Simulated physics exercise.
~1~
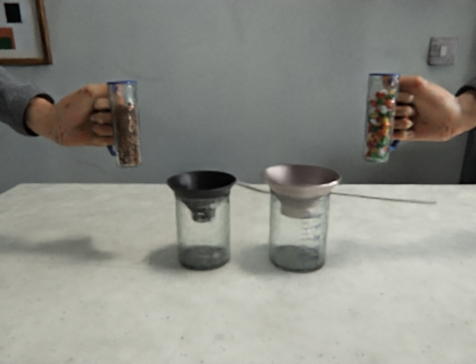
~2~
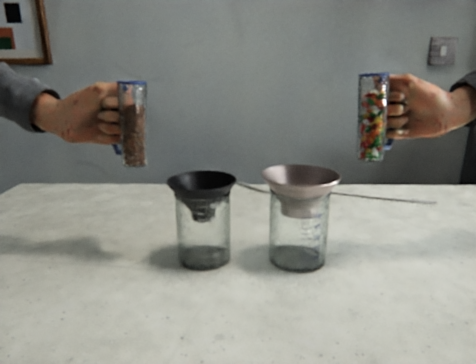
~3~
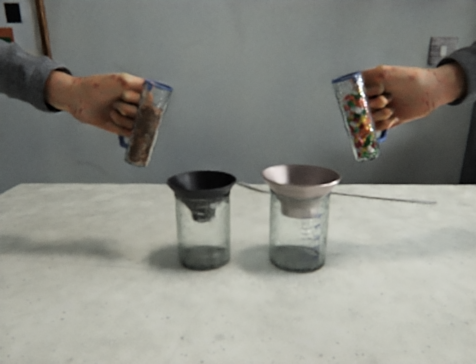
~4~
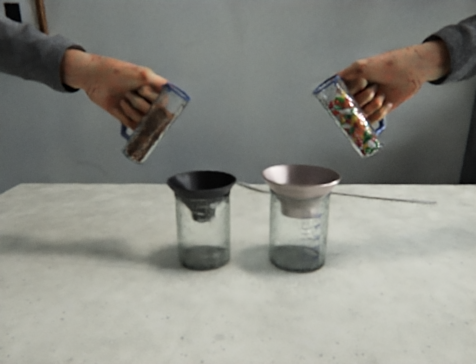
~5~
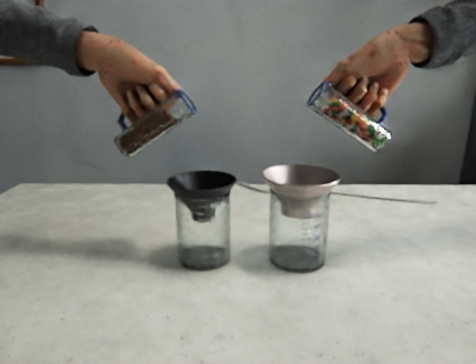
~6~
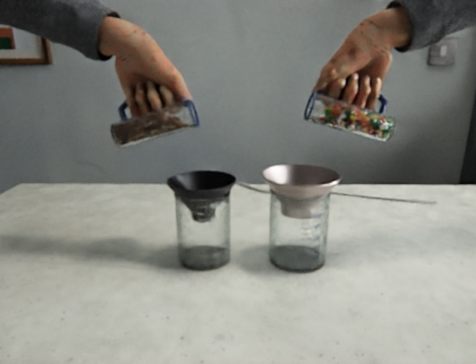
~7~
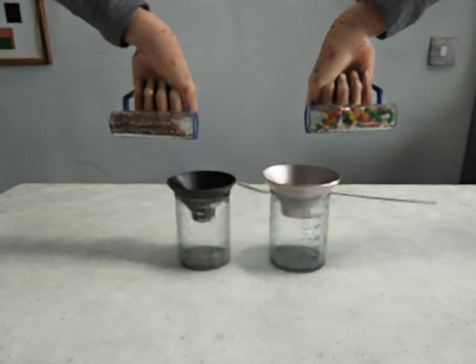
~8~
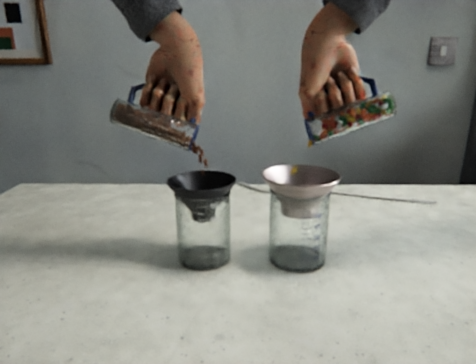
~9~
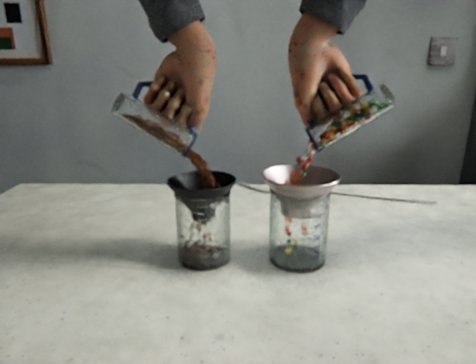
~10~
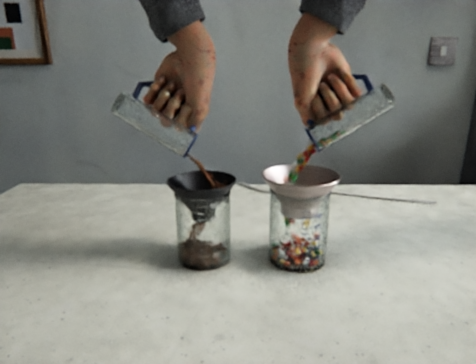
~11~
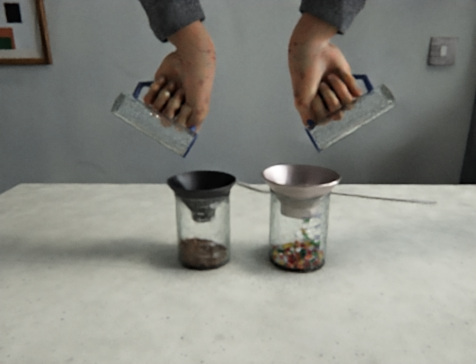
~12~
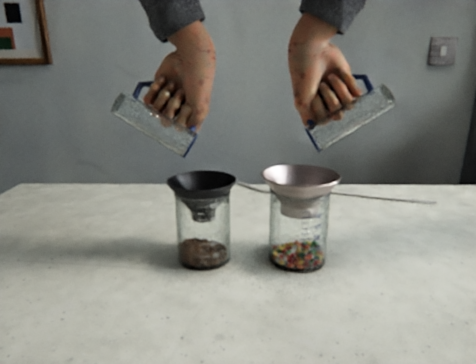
Two hands tip cups of small pieces into two funnels, and everything lands in the jars.
